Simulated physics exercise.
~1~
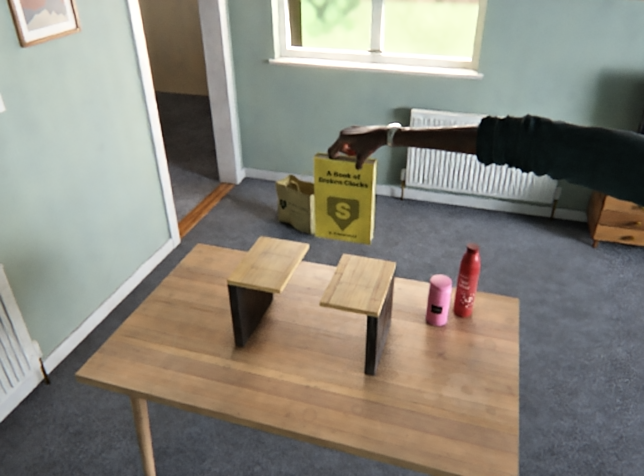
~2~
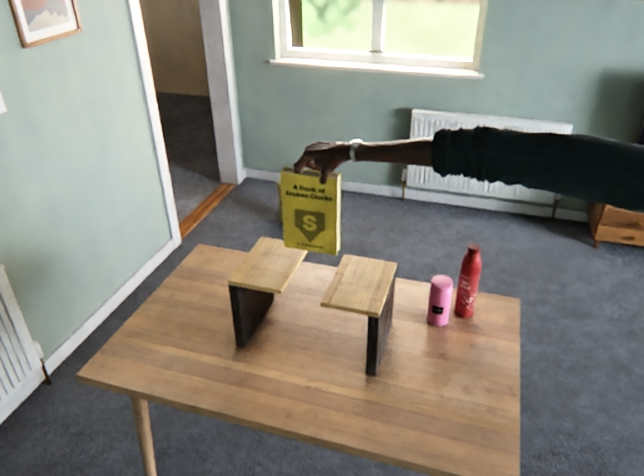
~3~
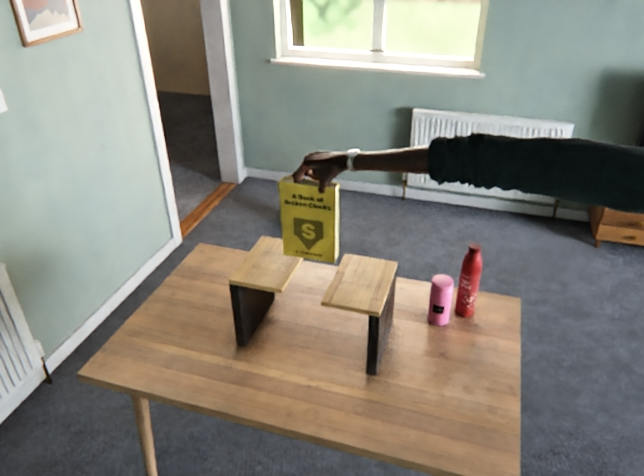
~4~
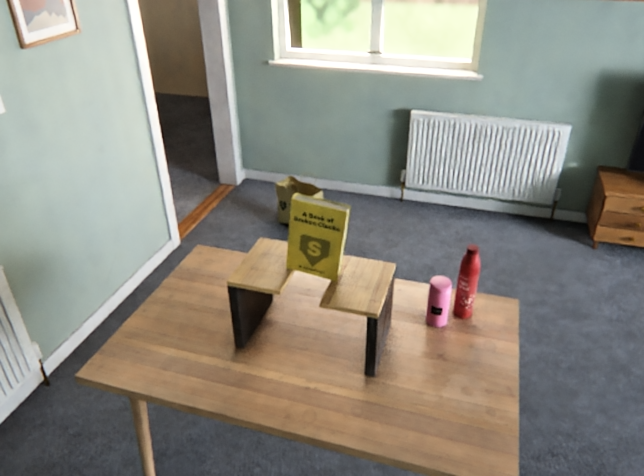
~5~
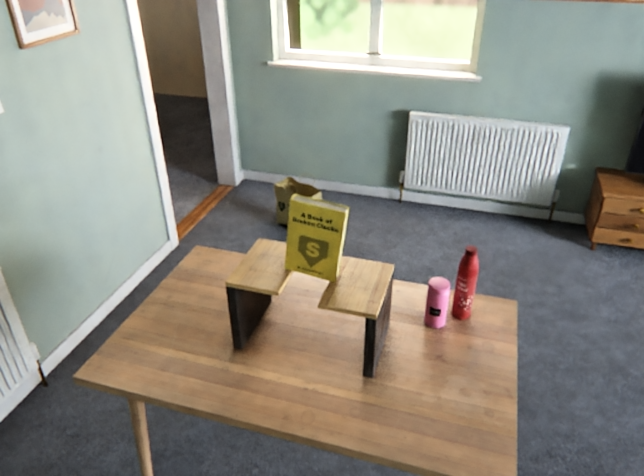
On a wooden table, a hand sets a yellow book upright across two ledges, where it stays.
